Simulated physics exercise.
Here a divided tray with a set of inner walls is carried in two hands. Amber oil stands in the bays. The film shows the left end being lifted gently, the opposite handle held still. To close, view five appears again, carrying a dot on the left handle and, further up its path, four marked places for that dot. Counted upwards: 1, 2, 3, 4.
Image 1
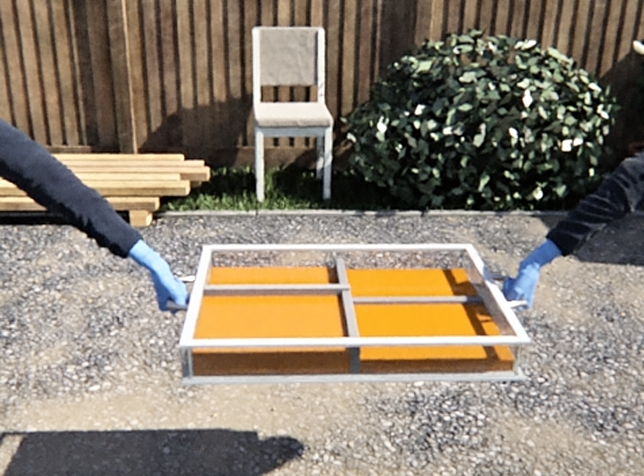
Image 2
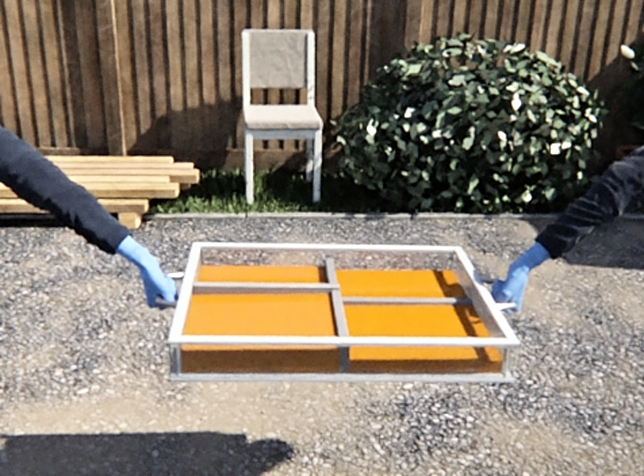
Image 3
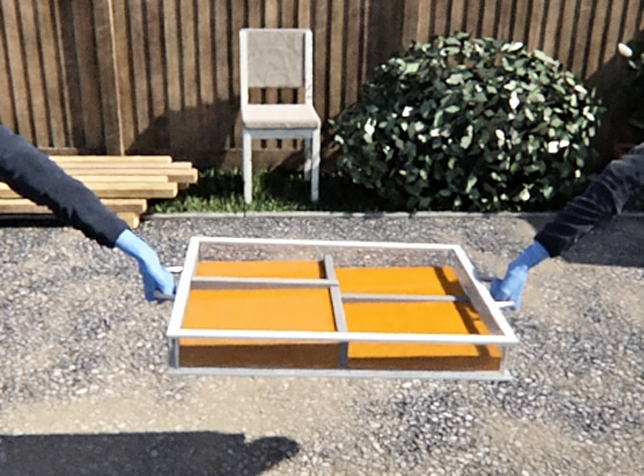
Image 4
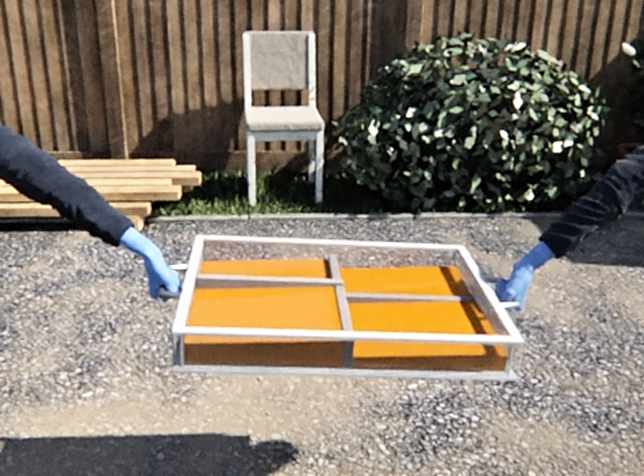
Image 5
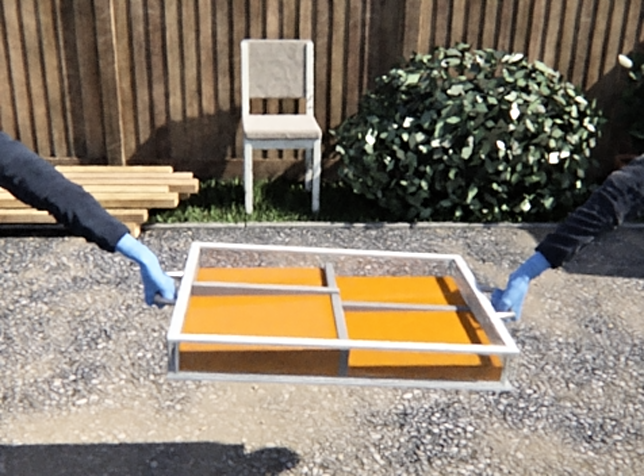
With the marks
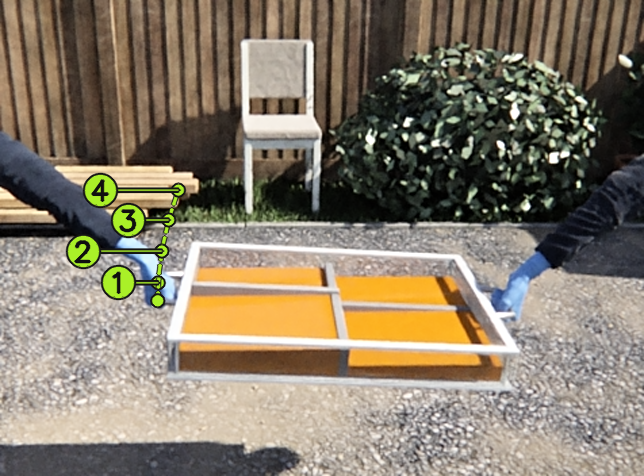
A divided tray with a pale metal rim and clear sides, amber oil in its four bays, tilts slightly down to the right between two blue-gloved hands on dark-sleeved arms. Seen from the front and a little above, it hangs over sunlit gravel, with stacked planks, a pale chair, a leafy bush and a wooden fence behind. The hands barely move, and the view shifts slightly.
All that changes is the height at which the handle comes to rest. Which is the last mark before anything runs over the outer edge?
That is mark 2.
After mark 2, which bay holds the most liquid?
The front right bay.
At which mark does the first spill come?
3.
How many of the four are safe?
Two of the four.
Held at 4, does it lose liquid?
Yes, that goes wrong.
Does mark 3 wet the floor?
Yes, that goes wrong.
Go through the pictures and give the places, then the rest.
In the first picture, the tray is level; deepest in the front left bay, at (275, 321), shallowest in the back right; left handle at (174, 293).
The second picture shows tipped about 1° down to the right; no wall is crossed; left handle at (162, 289).
The third picture shows tipped about 2° down to the right; no wall is crossed; left handle at (161, 283).
The fourth picture shows tipped about 3° down to the right; no wall is crossed; left handle at (166, 281).
The fifth picture shows tipped about 3° down to the right; deepest in the front left bay, at (263, 320), shallowest in the back right; left handle at (161, 287).
On the marked copy, 1 at (158, 282); 2 at (161, 251); 3 at (168, 220); 4 at (178, 190).
If 1 is chosen, nothing spills; the front left bay holds the most.
If 2 is chosen, nothing spills; the front right bay holds the most.
If 3 is chosen, about 18 % goes over the rim.
If 4 is chosen, about 38 % goes over the rim.
